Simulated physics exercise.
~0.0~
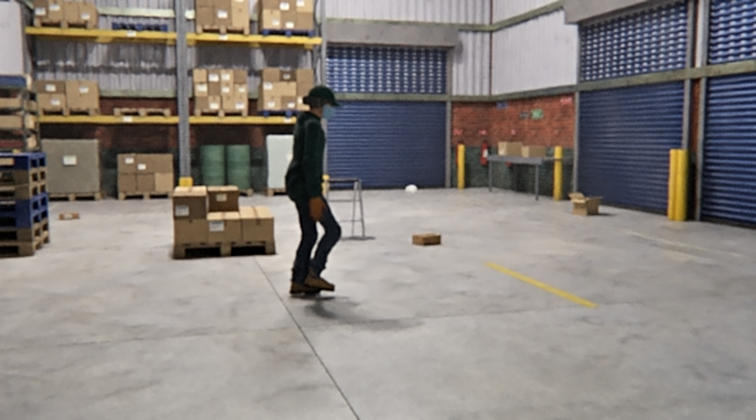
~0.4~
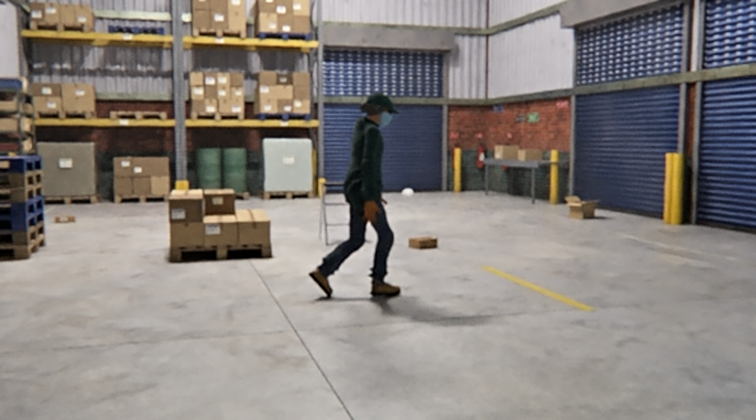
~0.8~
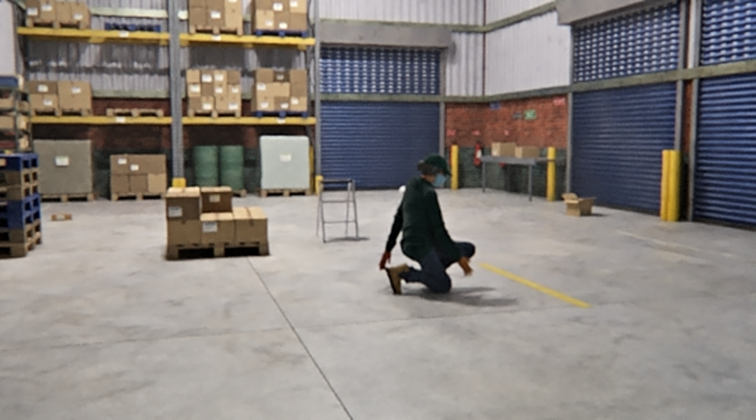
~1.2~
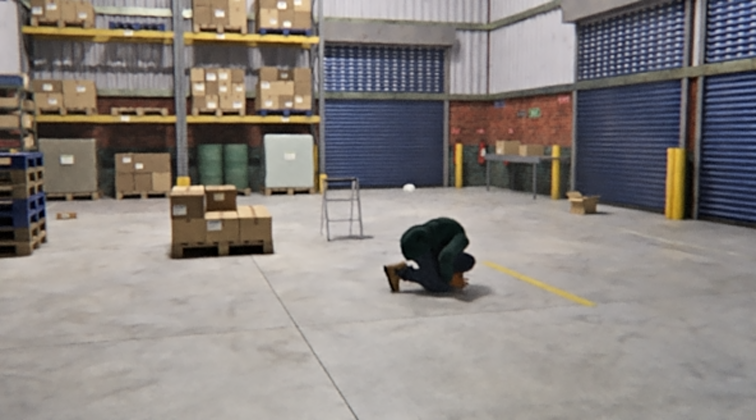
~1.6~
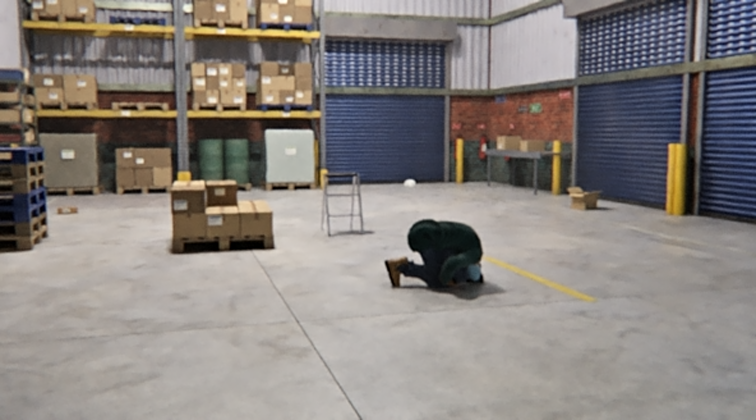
A person in dark clothes walks right, drops down and ends curled short of yellow tape.
